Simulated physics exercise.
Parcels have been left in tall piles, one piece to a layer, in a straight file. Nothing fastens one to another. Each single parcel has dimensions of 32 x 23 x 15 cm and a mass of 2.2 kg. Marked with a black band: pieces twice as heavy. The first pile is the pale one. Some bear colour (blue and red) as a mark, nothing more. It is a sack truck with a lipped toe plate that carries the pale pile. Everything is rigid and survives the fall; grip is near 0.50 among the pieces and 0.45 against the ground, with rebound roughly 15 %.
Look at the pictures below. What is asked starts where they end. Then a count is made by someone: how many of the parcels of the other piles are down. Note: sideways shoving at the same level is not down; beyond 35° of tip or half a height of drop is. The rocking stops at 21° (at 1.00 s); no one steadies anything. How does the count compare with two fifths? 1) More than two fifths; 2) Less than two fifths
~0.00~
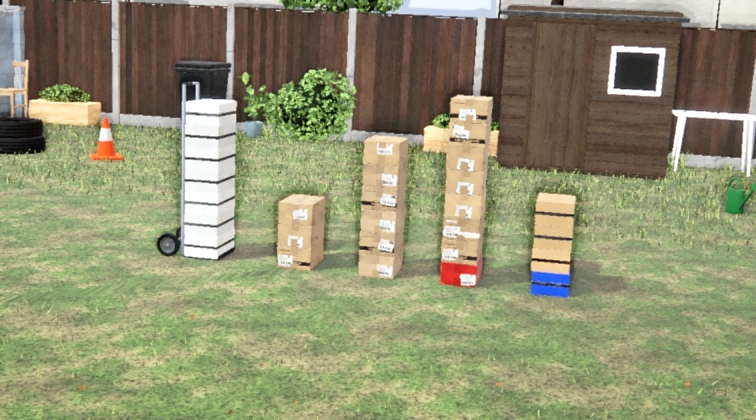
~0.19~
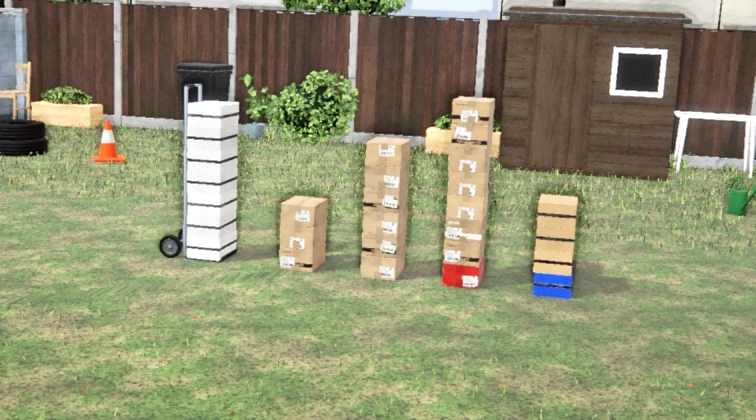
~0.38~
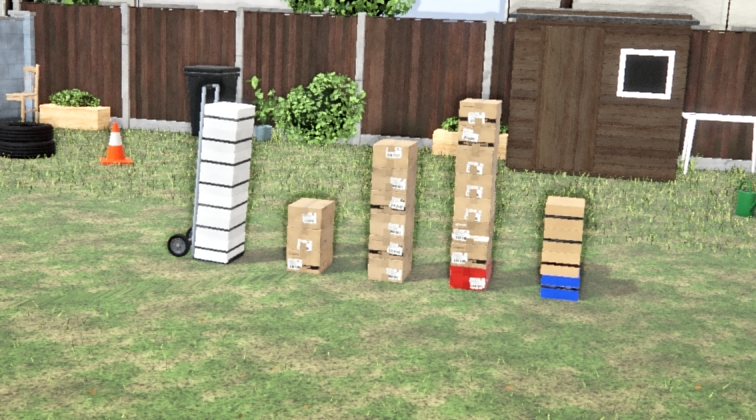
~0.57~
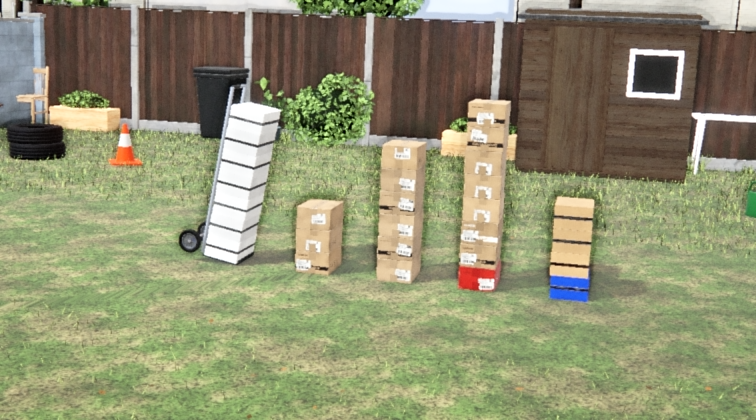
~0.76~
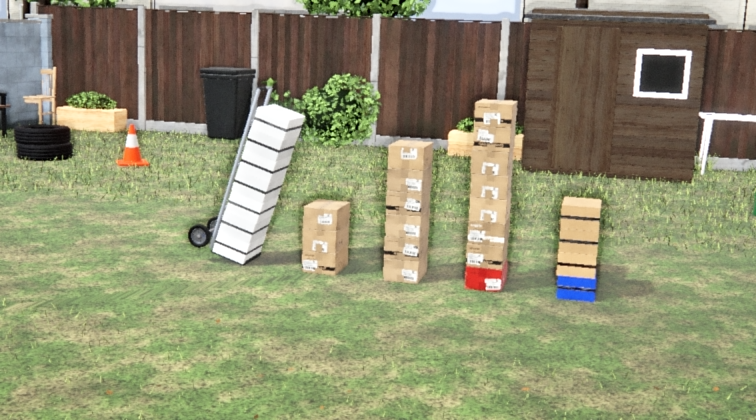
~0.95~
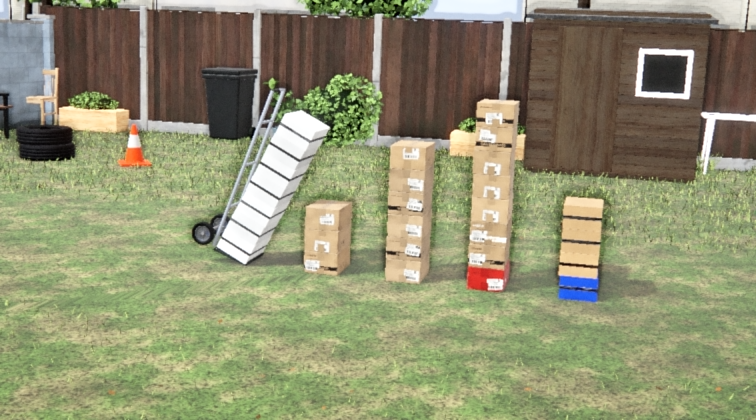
2, less than two fifths.
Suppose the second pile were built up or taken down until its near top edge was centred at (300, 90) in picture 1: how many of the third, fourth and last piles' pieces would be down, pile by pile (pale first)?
Third 6, fourth 8, last 3.
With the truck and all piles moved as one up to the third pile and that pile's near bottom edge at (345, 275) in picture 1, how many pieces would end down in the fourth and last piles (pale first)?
Fourth 0, last 0.
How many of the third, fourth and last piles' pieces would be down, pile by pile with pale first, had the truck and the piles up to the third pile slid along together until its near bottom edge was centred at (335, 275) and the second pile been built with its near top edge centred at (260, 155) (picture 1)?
The tally would be third 5, then fourth 3, then last 0.
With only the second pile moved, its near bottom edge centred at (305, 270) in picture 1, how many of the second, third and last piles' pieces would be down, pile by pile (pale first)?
The second pile ends with 0 down, the third with 0, the last with 0.
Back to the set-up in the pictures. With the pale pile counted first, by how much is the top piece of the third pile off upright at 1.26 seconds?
Lean: Near 0° off upright.
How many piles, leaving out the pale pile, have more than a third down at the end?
Summing them, I get 0 in all.
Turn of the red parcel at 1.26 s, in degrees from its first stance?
It sits at about 0 degrees.
After 1.08 s, 7 of the pale pile down; none of the 21 other parcels down.
After 1.26 s, 7 of the pale pile down; none of the 21 other parcels down, 1 disturbed.
After 1.56 s, 7 of the pale pile down; none of the 21 other parcels down, 9 disturbed.
In the end (2.6 s), 7 of the pale pile down; none of the 21 other parcels down, 9 disturbed; blue parcel unmoved; red parcel unmoved. That is 0 per cent. From the last view, middles, blue parcel near (579, 282), red parcel near (489, 274).
